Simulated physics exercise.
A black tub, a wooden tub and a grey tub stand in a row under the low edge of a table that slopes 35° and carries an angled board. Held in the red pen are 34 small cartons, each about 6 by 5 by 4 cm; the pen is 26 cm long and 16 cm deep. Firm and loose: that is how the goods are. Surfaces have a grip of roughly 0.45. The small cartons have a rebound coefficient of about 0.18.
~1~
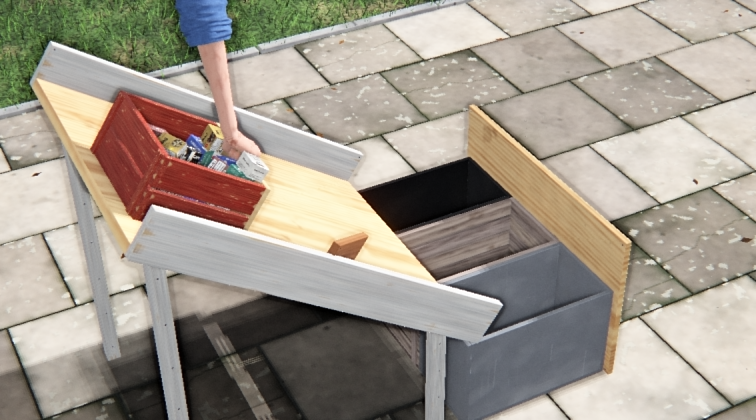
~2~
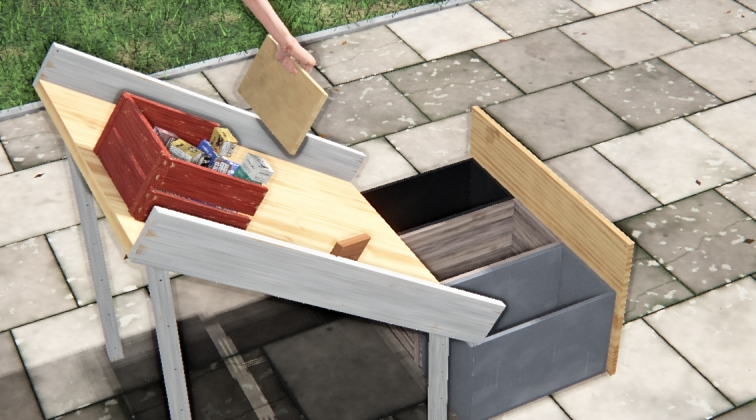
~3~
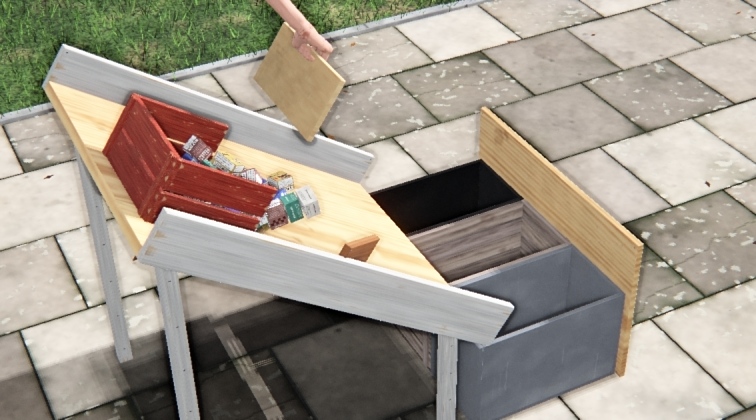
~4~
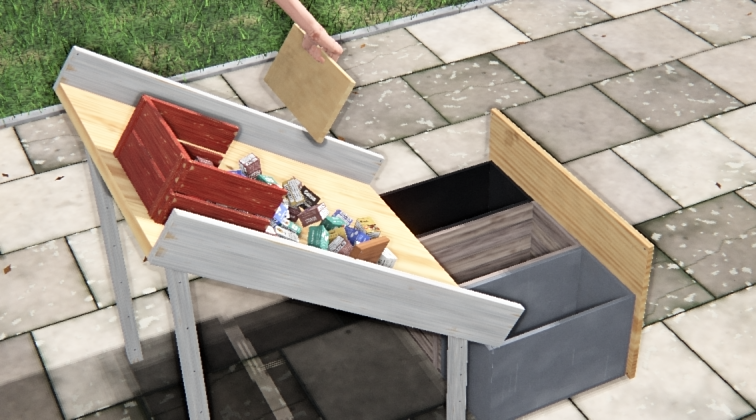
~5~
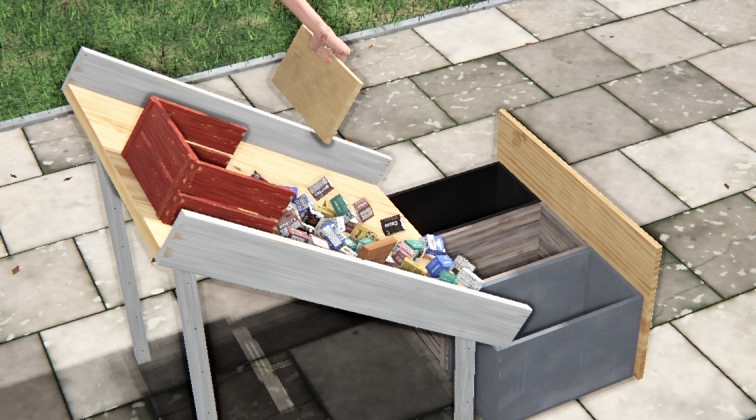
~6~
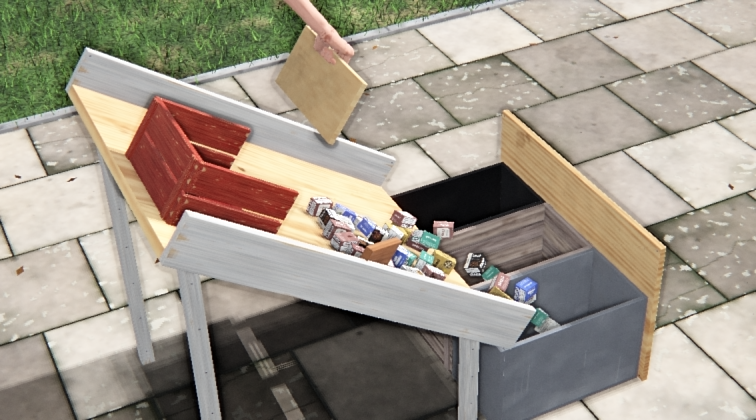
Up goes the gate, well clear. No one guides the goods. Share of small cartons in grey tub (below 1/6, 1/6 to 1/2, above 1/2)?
1/6 to 1/2.
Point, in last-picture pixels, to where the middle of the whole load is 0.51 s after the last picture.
About (545, 311).
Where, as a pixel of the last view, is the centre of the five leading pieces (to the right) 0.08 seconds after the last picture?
The leading five average out near (554, 325).
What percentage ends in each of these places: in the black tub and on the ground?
Result: Near 0 % and near 0 %.
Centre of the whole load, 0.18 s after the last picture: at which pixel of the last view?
The centre sits near (479, 265).
Then, 0.08 s after the last picture, 5 in the wooden tub, 5 in the grey tub, 20 on the slope and 4 in the air.
Then, 0.18 s after the last picture, 10 in the wooden tub, 5 in the grey tub, 13 on the slope and 6 in the air.
Then, 0.33 s after the last picture, 19 in the wooden tub, 10 in the grey tub and 5 in the air.
When it is over (0.51 s after the last picture), 21 in the wooden tub and 13 in the grey tub. Asked share, 13 of 34, 38 per cent.
